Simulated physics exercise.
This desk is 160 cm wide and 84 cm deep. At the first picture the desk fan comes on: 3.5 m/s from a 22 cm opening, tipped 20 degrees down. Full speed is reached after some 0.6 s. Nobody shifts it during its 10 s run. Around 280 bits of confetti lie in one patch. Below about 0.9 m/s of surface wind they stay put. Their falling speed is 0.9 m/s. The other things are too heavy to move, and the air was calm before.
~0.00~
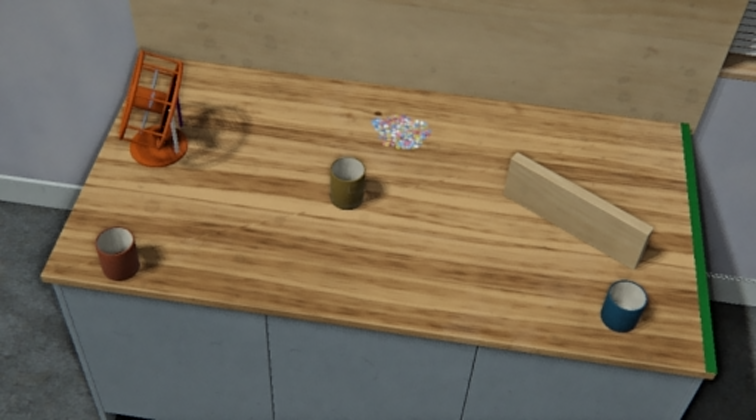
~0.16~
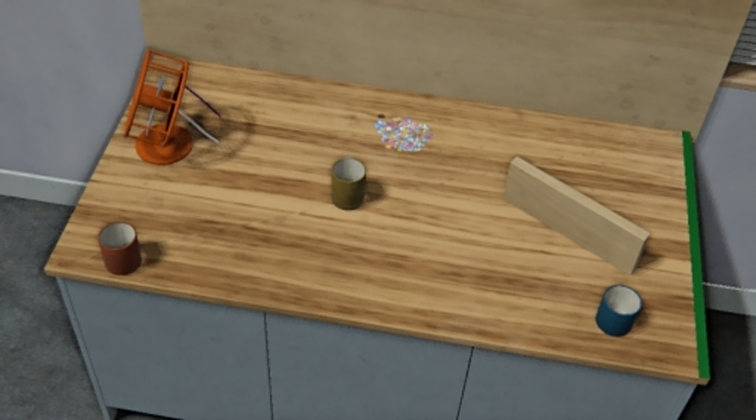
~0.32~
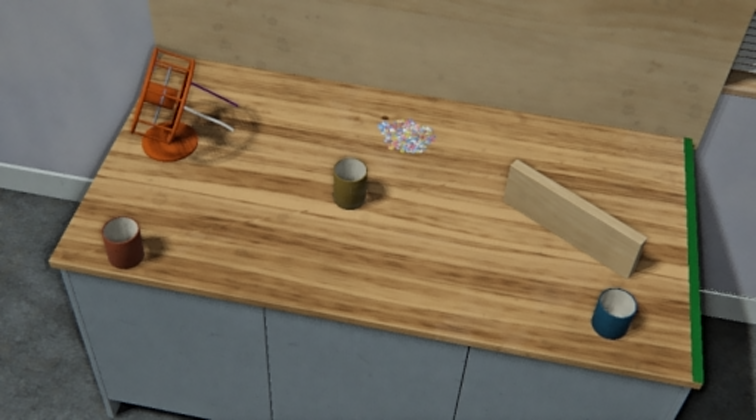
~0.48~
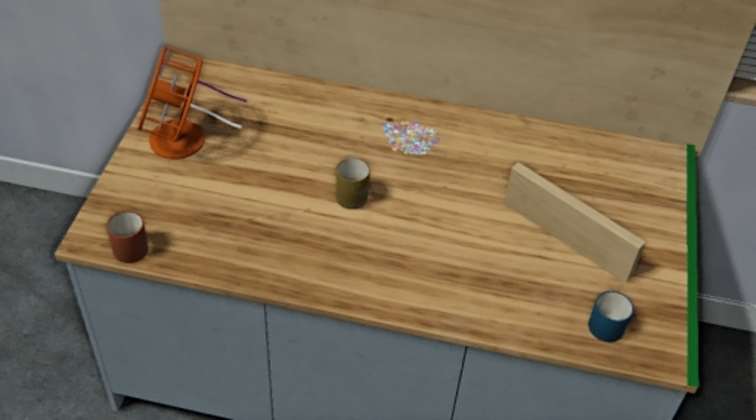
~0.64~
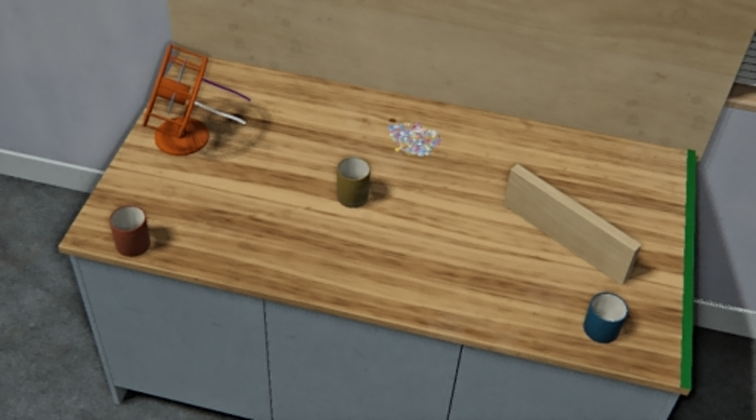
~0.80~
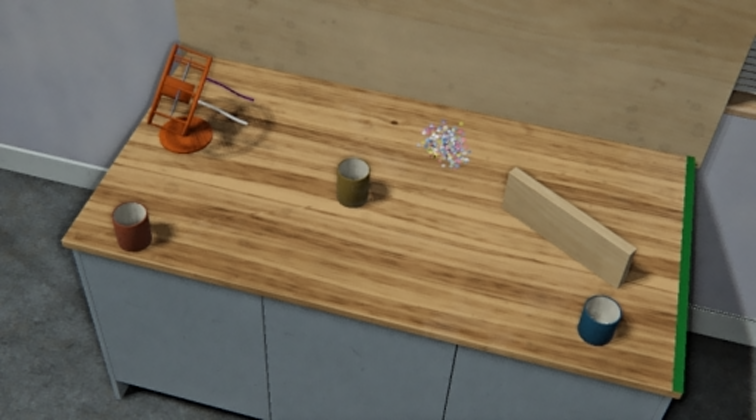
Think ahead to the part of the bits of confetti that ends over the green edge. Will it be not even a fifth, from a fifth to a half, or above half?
Of the bits of confetti, above half end over the green edge.
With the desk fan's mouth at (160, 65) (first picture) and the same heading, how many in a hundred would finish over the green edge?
In that case some 60 per cent.
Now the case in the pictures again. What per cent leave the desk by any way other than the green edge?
About 0 %.
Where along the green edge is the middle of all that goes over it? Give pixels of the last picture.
Near (693, 194).
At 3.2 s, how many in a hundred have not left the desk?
Some 1 per cent.
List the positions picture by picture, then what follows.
In the first frame, the middle of the bits of confetti is near (406, 133), none has stirred yet and the mouth of the desk fan is at (151, 100).
In the second frame, the middle of the bits of confetti is near (408, 136), none has stirred yet and the green edge is centred on (699, 242).
In the third frame, the middle of the bits of confetti is near (411, 137), none has stirred yet, the top of a mug is at (350, 169) and the top of a board is at (577, 200).
In the fourth frame, the middle of the bits of confetti is near (415, 139) and none has stirred yet.
In the fifth frame, the middle of the bits of confetti is near (417, 140) and about 5 % have left their places.
In the sixth frame, the middle of the bits of confetti is near (446, 144), the farthest in sight from the desk fan is at (469, 152) and about 90 % have left their places.
After 2.0 s, 1 % are on the move or not yet settled, 98 % are over the green edge.
After 3.2 s, 1 % are on the move or not yet settled, 99 % are over the green edge.
After 5.5 s, 1 % are on the move or not yet settled, 99 % are over the green edge.
After 10.0 s, at the end, 99 % are over the green edge.
